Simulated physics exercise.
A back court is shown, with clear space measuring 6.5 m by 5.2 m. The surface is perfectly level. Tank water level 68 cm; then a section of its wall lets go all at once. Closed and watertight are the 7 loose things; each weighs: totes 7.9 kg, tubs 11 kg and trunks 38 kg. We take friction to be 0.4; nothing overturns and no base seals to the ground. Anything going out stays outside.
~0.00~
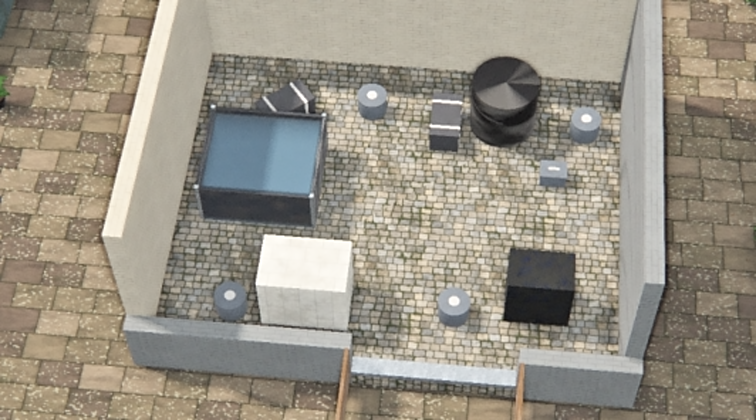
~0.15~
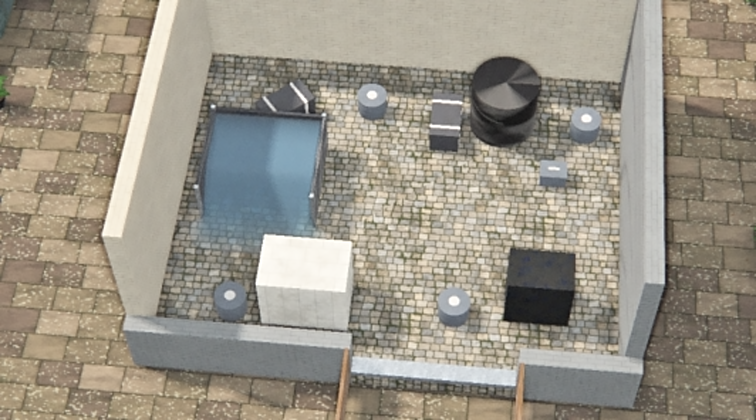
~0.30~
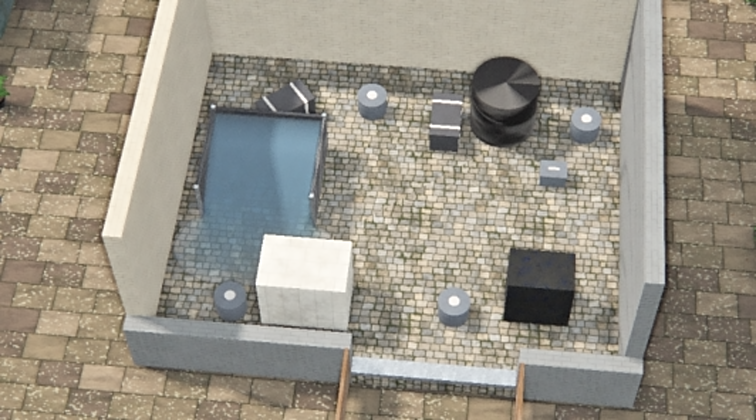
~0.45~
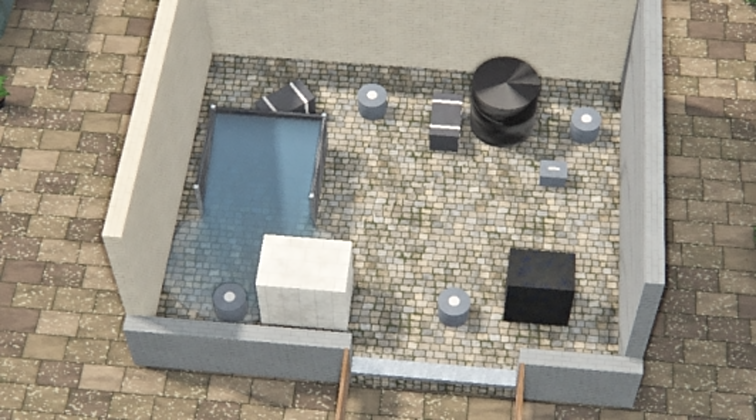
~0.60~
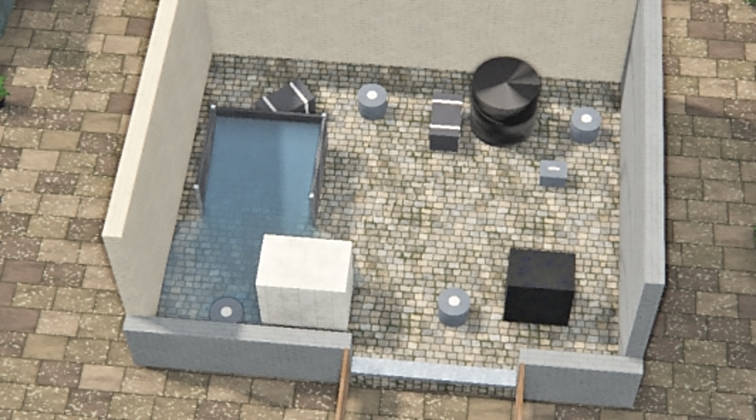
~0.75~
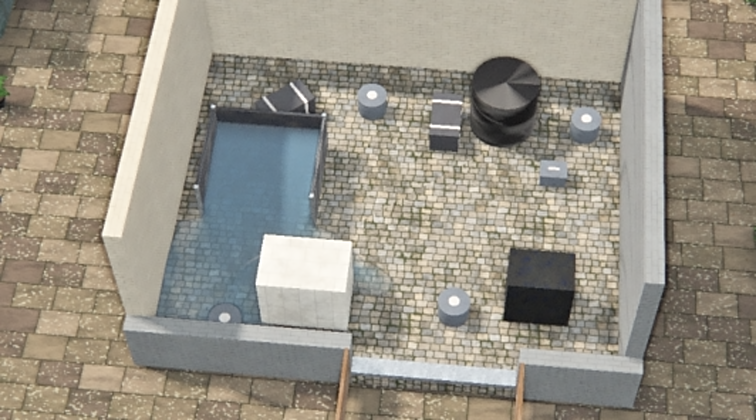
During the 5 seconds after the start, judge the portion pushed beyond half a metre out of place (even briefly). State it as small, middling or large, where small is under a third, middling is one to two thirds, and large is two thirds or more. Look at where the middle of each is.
Small.
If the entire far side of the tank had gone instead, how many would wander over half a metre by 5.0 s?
Then 4.
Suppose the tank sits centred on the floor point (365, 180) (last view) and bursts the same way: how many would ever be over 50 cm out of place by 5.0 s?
So the tally would be 1.
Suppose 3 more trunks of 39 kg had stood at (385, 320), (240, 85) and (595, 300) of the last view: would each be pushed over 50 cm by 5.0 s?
Each in turn ends up beyond the limit, within the limit, within the limit.
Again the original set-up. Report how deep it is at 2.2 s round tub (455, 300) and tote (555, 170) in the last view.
First about 6 cm, second about 0 cm.
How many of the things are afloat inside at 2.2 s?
It comes to 1.
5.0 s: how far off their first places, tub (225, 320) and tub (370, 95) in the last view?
150 cm and 0 cm.
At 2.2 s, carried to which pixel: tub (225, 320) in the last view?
Roughly at (249, 266).
After 1.1 s 0 of 7 are over 50 cm from their spots; 1 afloat.
After 2.2 s 0 of 7 are over 50 cm from their spots; 1 afloat.
After 3.5 s 2 of 7 are over 50 cm from their spots; 1 afloat.
After 5.0 s 2 of 7 are over 50 cm from their spots, and 2 have been at some point; 0 afloat.
